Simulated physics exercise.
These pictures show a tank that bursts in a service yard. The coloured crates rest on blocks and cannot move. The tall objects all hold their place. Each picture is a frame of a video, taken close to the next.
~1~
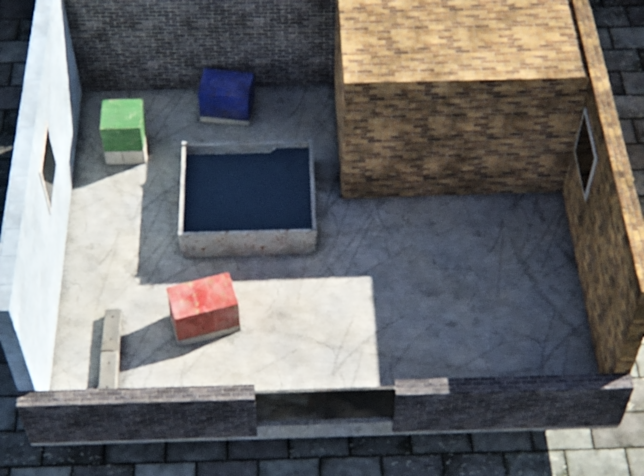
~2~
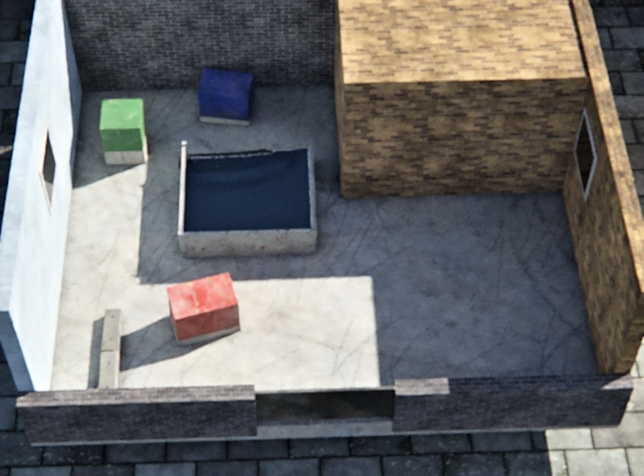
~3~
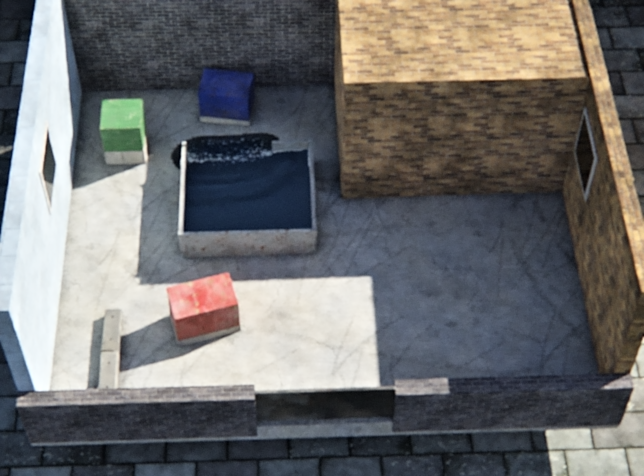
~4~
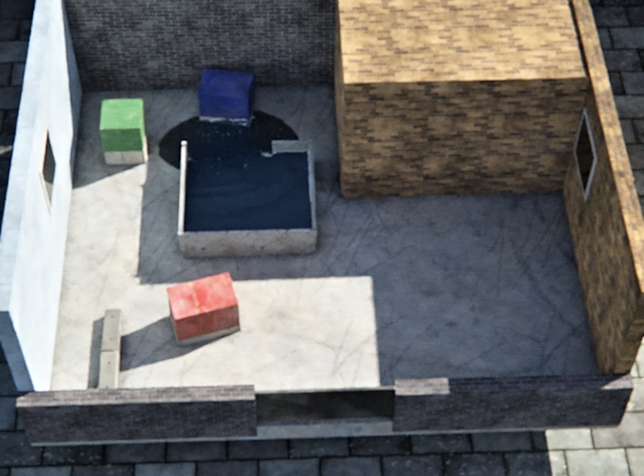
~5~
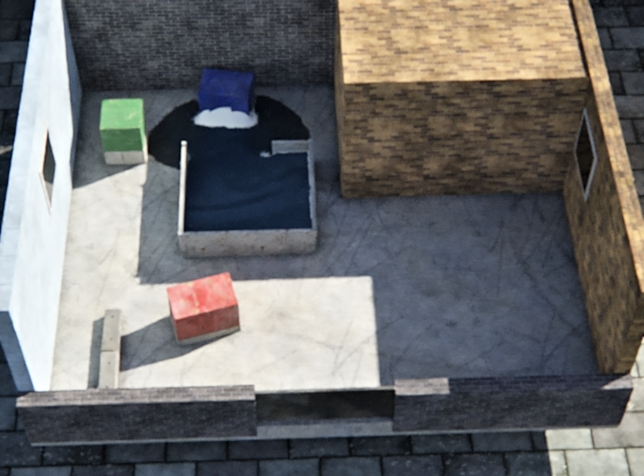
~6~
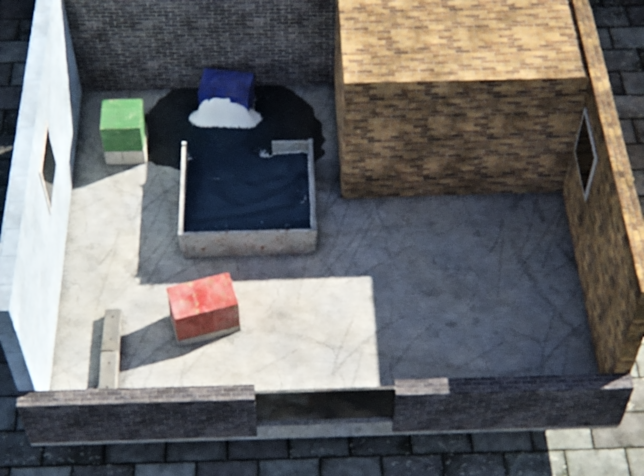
A walled service yard with a pale, cracked floor is seen from high above by a still camera. A tank of dark water stands left of centre, with a blue block behind it, a green block to its left, a red block in front and a large brick structure to its right. Water pours over the tank's far side, spreads in a dark pool and foams white against the unmoving blue block.
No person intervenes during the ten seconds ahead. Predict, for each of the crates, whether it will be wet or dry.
My prediction: The green crate will be dry, the blue crate will be wet, the red crate will be dry.
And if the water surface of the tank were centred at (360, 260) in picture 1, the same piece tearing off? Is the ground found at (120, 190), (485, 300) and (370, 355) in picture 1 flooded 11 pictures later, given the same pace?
Taking the three spots in order: Bare, bare, bare.
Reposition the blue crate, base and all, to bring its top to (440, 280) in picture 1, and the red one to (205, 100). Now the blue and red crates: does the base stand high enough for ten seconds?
So the blue crate stays high and dry and the red crate gets reached.
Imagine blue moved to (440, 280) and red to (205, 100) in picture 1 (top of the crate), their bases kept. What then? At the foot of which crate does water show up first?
Crate marked red.
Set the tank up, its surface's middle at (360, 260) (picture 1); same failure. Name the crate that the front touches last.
The red-painted one comes last.
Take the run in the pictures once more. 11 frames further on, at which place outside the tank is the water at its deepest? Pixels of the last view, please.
It should be close to (83, 95).
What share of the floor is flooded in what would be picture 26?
About 35 per cent.
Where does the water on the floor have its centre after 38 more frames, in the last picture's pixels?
Near pixel (203, 199).
A moment on, water covers 15 % of the floor; the green crate water round its plinth, the blue crate water round its plinth, the red crate not reached.
Next, water covers 20 % of the floor; the green crate water round its plinth, the blue crate water round its plinth, the red crate not reached.
Then, water covers 35 % of the floor; the green crate water round its plinth, the blue crate water round its plinth, the red crate not reached.
Later, water covers 55 % of the floor; the green crate water round its plinth, the blue crate water round its plinth, the red crate water round its plinth.
In the end, water covers 70 % of the floor; the green crate stayed above the water, the blue crate was topped, the red crate stayed above the water.
